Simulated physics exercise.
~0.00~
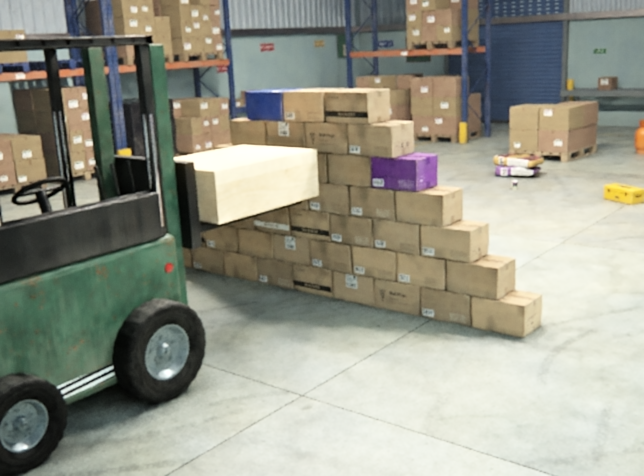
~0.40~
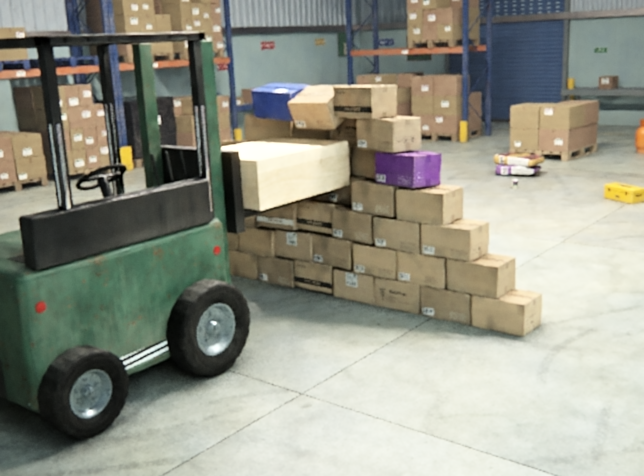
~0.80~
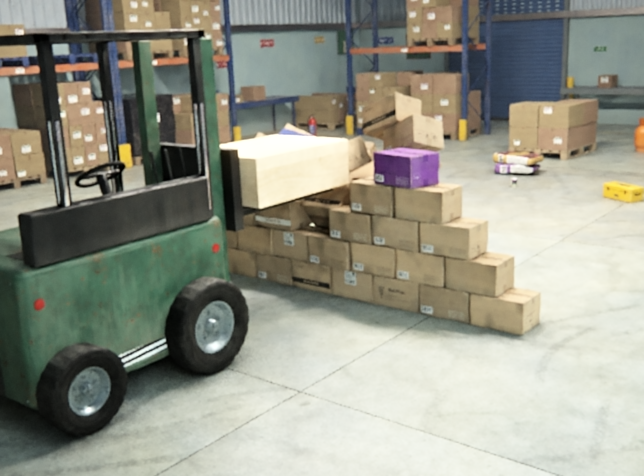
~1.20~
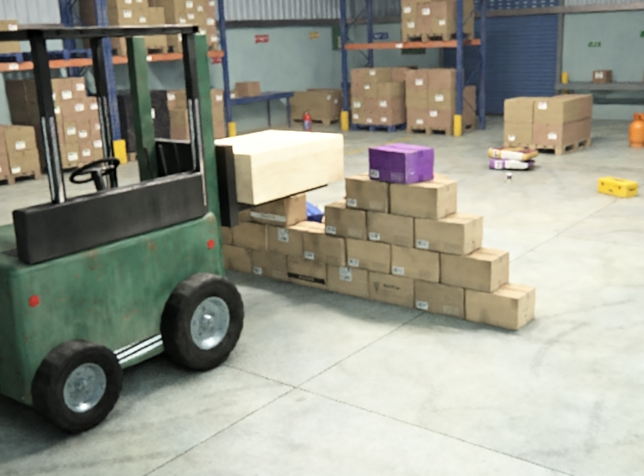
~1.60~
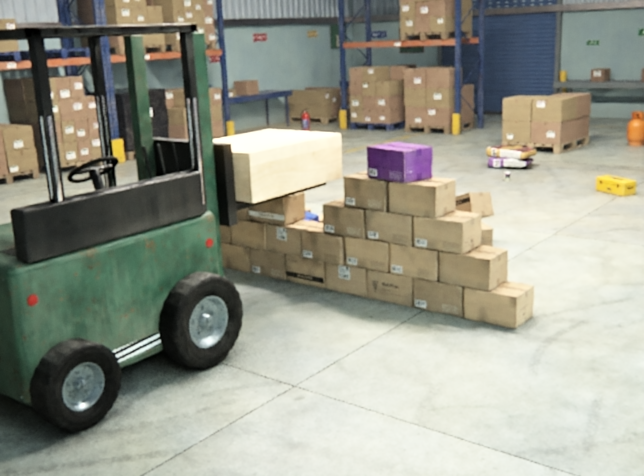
At first, a green forklift holds a pale crated load against a stepped wall of taped cardboard cartons in a warehouse, with a blue carton near the top left and a purple one on the right slope. The forklift moves right, and the load pushes into the upper cartons, shifting and tilting them. The top of the wall then gives way, and cartons tumble down behind it, the blue one dropping among them. The forklift stops with its load still raised. In the end, the purple carton sits on top of the remaining stack, while the blue one lies low behind it.
